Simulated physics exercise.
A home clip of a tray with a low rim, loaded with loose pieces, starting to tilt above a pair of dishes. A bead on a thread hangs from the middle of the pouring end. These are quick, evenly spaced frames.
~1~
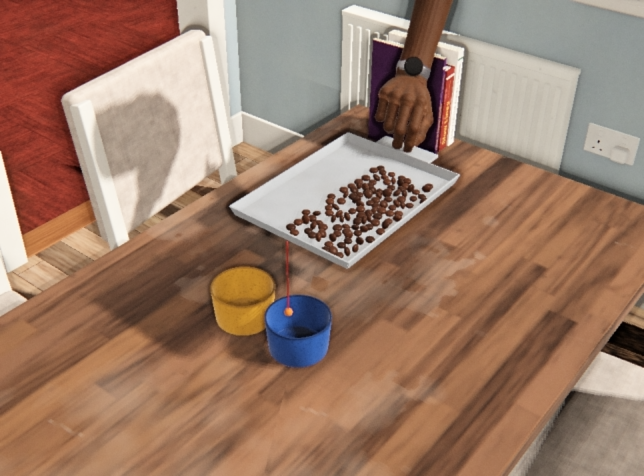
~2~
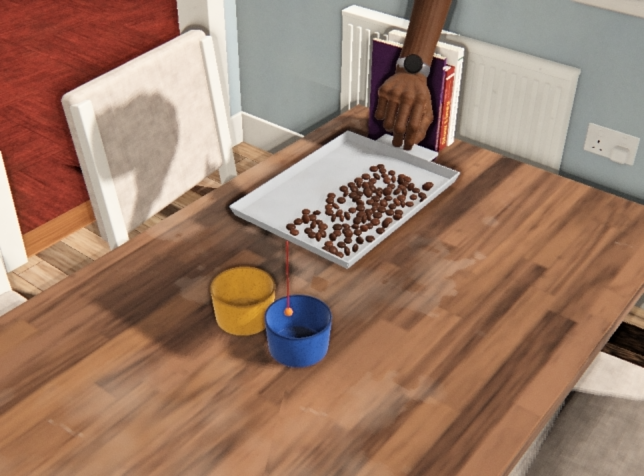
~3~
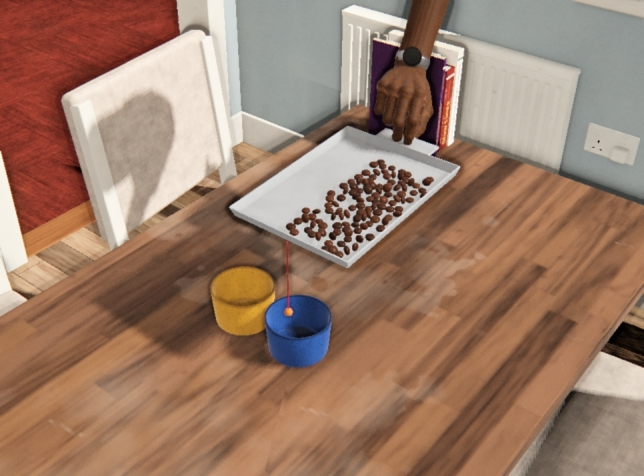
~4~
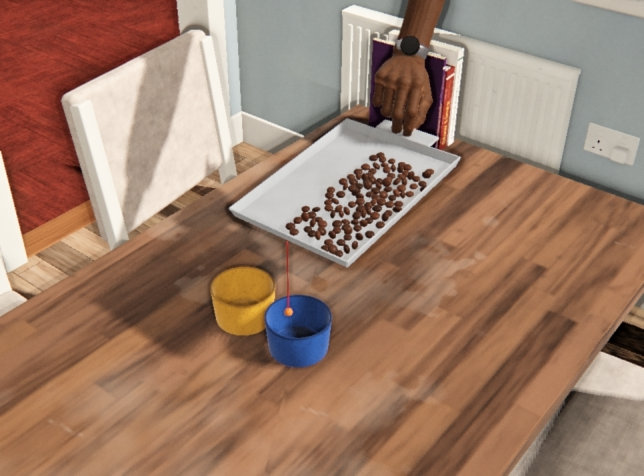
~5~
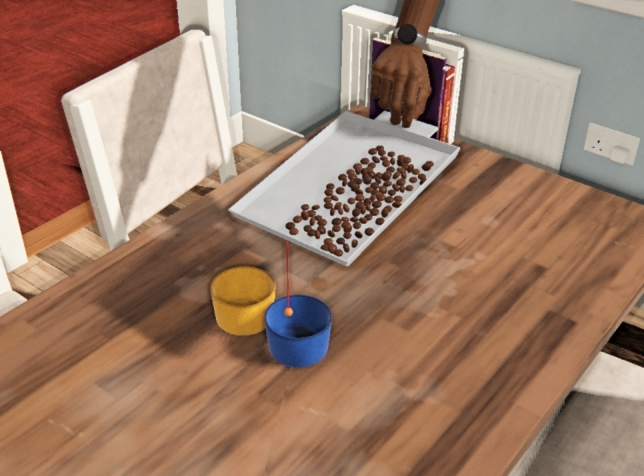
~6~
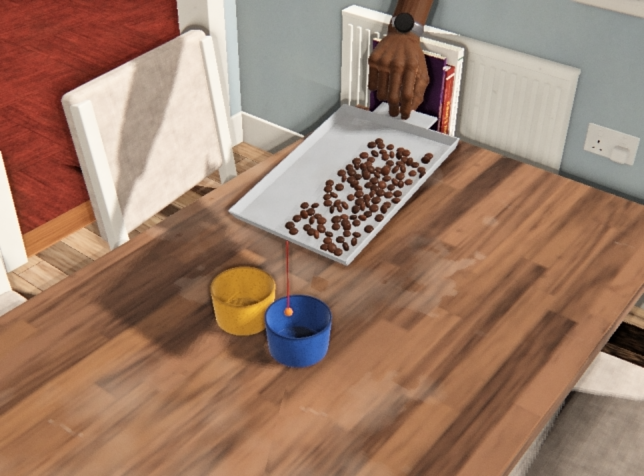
On a wooden table, a hand holds the far end of a pale tray of small brown pieces above a yellow dish and a blue dish, then raises it slightly, tilting the tray a little toward its near left corner.
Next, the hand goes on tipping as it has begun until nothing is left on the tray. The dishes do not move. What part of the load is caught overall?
They take less than half between them.
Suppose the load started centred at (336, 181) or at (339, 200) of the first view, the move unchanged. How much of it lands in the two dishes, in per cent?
Near 20 % and 20 %.
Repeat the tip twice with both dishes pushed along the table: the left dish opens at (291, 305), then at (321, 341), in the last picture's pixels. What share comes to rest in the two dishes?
About 0 and 0 per cent.
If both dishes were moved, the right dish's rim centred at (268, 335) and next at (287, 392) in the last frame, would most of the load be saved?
The first try: More than half. The second: Under half.
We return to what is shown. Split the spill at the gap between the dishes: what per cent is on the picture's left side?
About 80 per cent.
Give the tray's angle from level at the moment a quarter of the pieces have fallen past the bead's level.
At about 80°.
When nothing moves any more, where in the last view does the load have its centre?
At about (238, 356).
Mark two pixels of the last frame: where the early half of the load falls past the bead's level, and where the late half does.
Early half (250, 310), late half (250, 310).
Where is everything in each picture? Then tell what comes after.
The first picture shows corners of the pouring end at (235, 206) and (348, 259), level; middle of the load at (360, 209), flat chocolate drops; left dish at (222, 315); right dish at (277, 347); bead on its thread at (288, 312).
The second picture shows corners of the pouring end at (235, 206) and (347, 259), level; middle of the load at (360, 208).
The third picture shows corners of the pouring end at (235, 207) and (347, 259), tipped barely, lowest at the left corner; middle of the load at (360, 206).
The fourth picture shows corners of the pouring end at (234, 208) and (347, 258), tipped a little, lowest at the left corner; middle of the load at (360, 202).
The fifth picture shows corners of the pouring end at (234, 209) and (346, 258), tipped a little, lowest at the left corner; middle of the load at (360, 198).
The sixth picture shows corners of the pouring end at (233, 210) and (345, 257), tipped a little, lowest at the left corner; middle of the load at (359, 194); left dish at (222, 315); right dish at (277, 347).
Soon, tray tipped steeply; nearly all on the tray; a small part in the air.
A while on, tray tipped right over; a small part on the tray; a small part in the left dish; about half outside both; about a quarter in the air.
Towards the end, tray tipped past a quarter turn; a stray few in the right dish; about a quarter in the left dish; most outside both.
Finally, tray tipped past a quarter turn; a stray few in the right dish; about a quarter in the left dish; most outside both.
